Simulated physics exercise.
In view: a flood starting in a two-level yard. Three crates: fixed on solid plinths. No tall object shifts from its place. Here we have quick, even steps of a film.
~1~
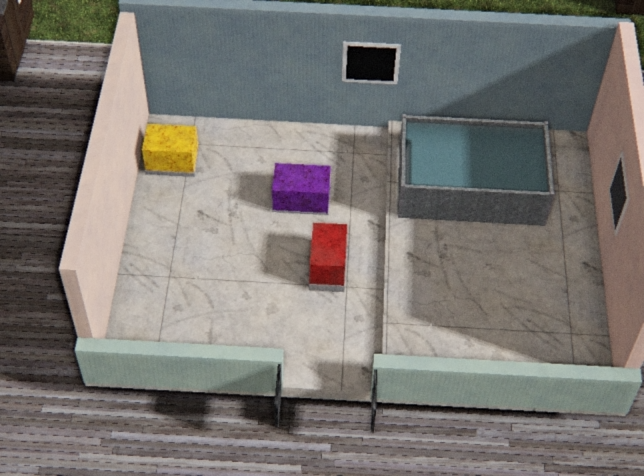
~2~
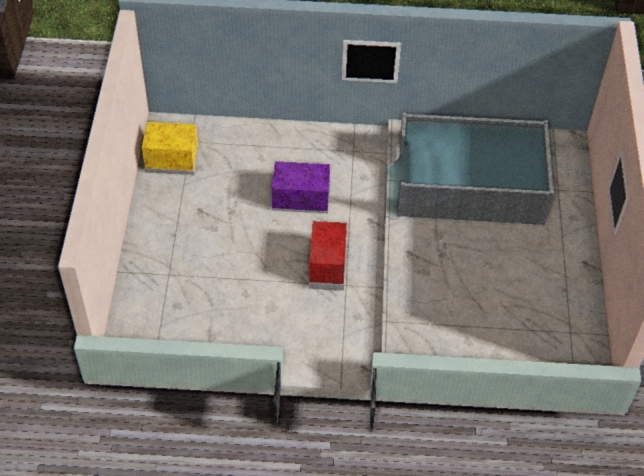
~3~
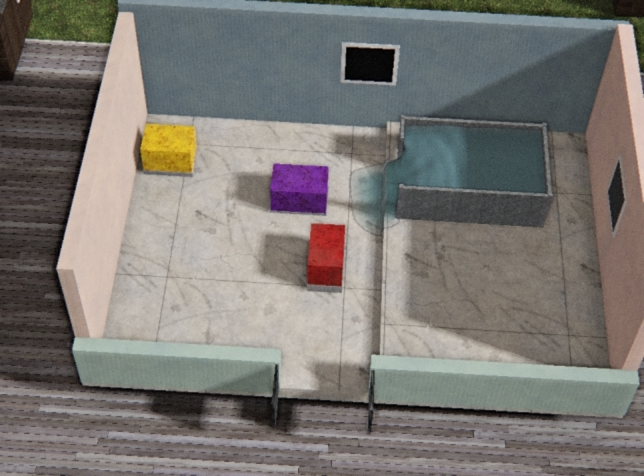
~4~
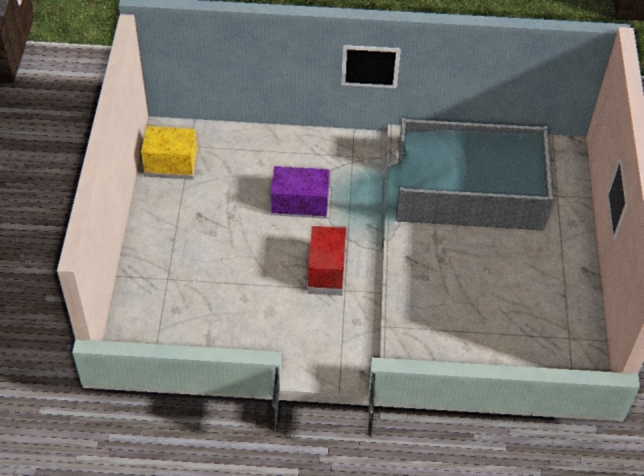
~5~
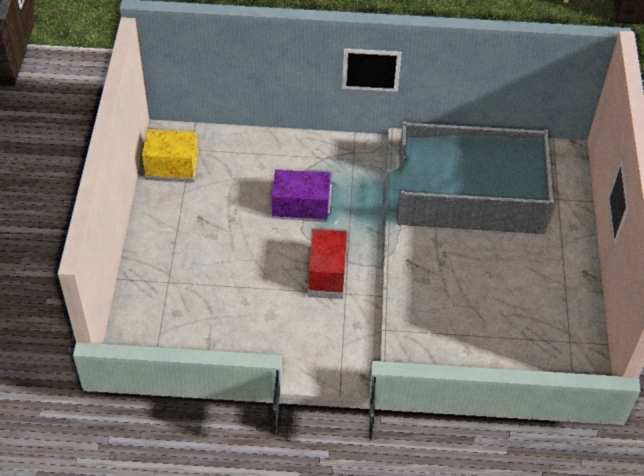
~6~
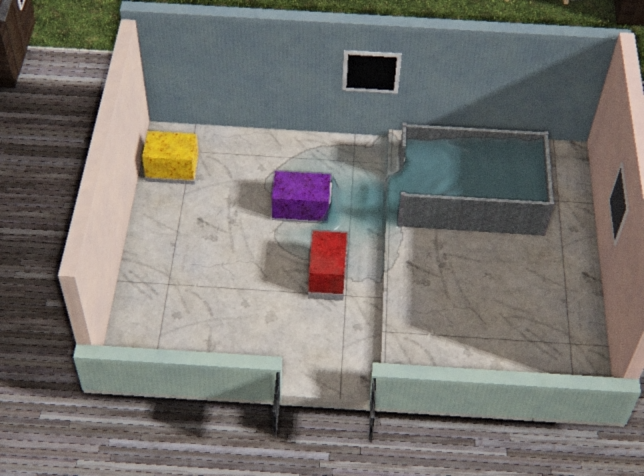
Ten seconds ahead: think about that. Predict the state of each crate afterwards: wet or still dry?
The purple crate is touched by water, the red crate is touched by water, the yellow crate is touched by water.
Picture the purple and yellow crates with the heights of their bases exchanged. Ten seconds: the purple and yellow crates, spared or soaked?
I'd say purple crate gets swamped and yellow crate gets swamped.
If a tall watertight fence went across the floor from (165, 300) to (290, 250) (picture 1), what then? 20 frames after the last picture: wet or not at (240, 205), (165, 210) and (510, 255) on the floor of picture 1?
The first point comes out inundated, the next inundated, the last unwetted.
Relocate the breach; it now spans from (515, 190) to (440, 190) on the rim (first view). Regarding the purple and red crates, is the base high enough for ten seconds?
Observed: Purple is doused; red stays clear.
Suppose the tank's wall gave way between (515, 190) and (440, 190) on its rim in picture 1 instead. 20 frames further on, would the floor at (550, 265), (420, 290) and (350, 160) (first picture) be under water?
In order: Swamped, swamped, spared.
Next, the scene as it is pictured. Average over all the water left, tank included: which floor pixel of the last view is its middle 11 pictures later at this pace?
The water's centre sits above (380, 203).
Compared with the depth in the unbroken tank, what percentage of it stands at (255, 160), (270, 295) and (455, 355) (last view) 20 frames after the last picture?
I'd put them at close to 8 per cent, then 2 per cent, then 0 per cent.
A moment on, water covers 25 % of the floor; the purple crate water round its plinth, the red crate water round its plinth, the yellow crate water round its plinth.
Next, water covers 45 % of the floor; the purple crate water round its plinth, the red crate water round its plinth, the yellow crate water round its plinth.
Then, water covers 50 % of the floor; the purple crate water round its plinth, the red crate water round its plinth, the yellow crate water round its plinth.
Later, water covers 60 % of the floor; the purple crate water round its plinth, the red crate water round its plinth, the yellow crate water round its plinth.
In the end, water covers 60 % of the floor; the purple crate was topped, the red crate was topped, the yellow crate was topped.
